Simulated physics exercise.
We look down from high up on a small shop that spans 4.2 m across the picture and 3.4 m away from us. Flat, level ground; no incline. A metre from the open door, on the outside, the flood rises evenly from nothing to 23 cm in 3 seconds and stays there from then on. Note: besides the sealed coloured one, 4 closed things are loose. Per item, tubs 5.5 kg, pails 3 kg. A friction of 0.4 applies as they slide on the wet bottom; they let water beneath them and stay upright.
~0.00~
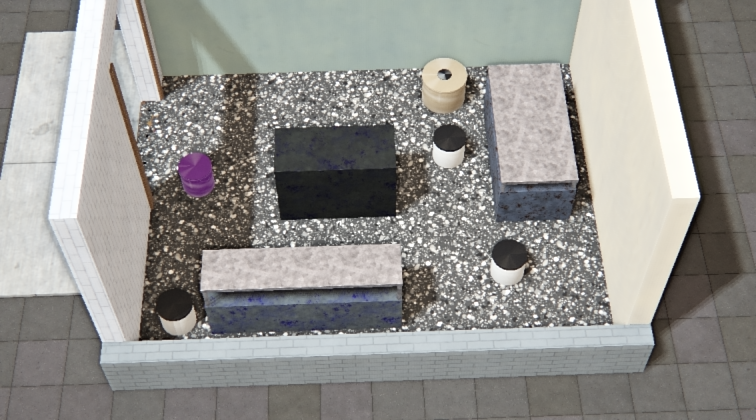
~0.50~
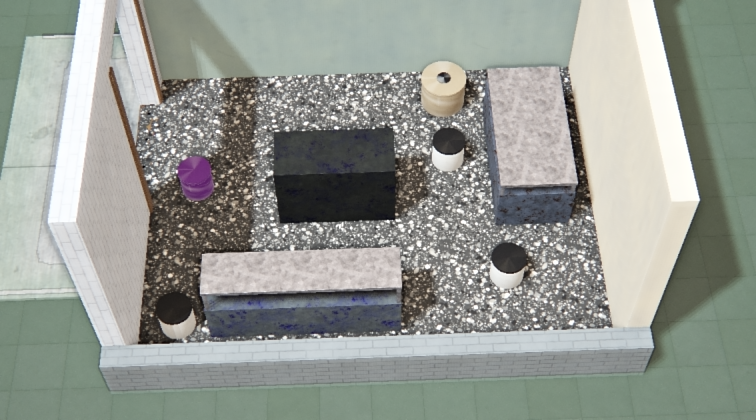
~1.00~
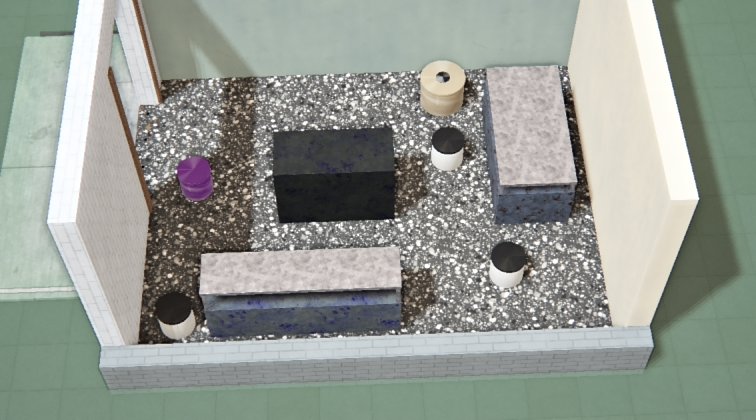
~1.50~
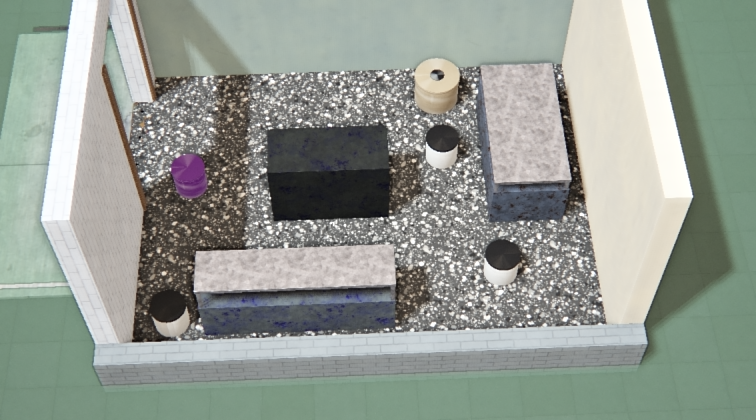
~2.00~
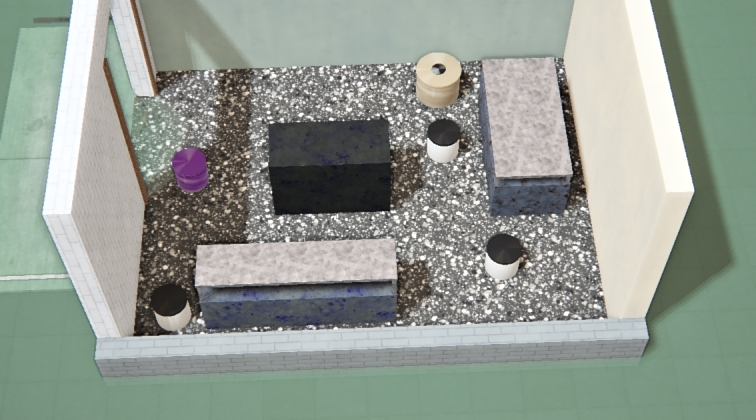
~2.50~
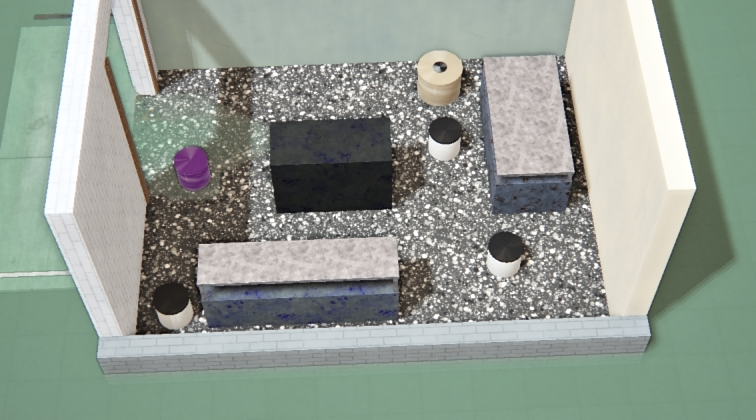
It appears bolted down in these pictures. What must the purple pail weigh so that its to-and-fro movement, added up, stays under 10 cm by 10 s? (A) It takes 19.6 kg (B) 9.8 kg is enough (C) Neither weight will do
C, neither weight will do.
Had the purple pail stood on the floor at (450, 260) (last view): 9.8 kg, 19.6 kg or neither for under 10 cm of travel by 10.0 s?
Outcome - success with heavier only.
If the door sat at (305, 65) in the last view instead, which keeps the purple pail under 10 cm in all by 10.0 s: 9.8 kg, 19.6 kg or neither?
In that case only the larger load is enough.
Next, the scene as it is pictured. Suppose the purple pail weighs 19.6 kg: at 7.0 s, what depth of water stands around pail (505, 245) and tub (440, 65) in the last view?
Depths: Near 3 cm, then near 18 cm.
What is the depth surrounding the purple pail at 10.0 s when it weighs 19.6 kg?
Something like 8 centimetres.
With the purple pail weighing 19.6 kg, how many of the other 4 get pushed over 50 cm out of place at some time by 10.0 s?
The tally stands at 3.
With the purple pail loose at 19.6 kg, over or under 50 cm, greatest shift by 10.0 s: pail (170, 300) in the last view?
I'd say it falls below.
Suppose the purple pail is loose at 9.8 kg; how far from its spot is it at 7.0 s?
Roughly 120 cm.
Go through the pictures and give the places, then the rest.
The purple pail at (195, 166), on the bottom; 0.0 m2 under water; 0 of 5 have shifted, in the first picture.
The purple pail at (194, 170) rests on the ground; 0.0 m2 under water; 0 of 5 have shifted, in the second picture.
The purple pail at (193, 170) rests on the ground; water covers 0.0 m2; 0 of 5 have shifted, in the third picture.
The purple pail at (188, 167), on the bottom; water covers 0.0 m2; 0 of 5 have shifted, in the fourth picture.
The purple pail at (189, 161) rests on the ground; 0.3 m2 under water; 0 of 5 have shifted, in the fifth picture.
The purple pail at (190, 160) rests on the ground; 0.9 m2 under water; 0 of 5 have shifted, in the sixth picture.
After 3.5 s the purple pail would be 28 cm from its start with 9.8 kg and 3 cm from its start with 19.6 kg; 8 cm of water round it then.
After 4.5 s the purple pail would be 81 cm from its start with 9.8 kg and 28 cm from its start with 19.6 kg; 7 cm of water round it then.
After 7.0 s the purple pail would be 112 cm from its start with 9.8 kg and 28 cm from its start with 19.6 kg; 7 cm of water round it then.
After 10.0 s the purple pail would be 98 cm from its start with 9.8 kg and 28 cm from its start with 19.6 kg; 8 cm of water round it then.
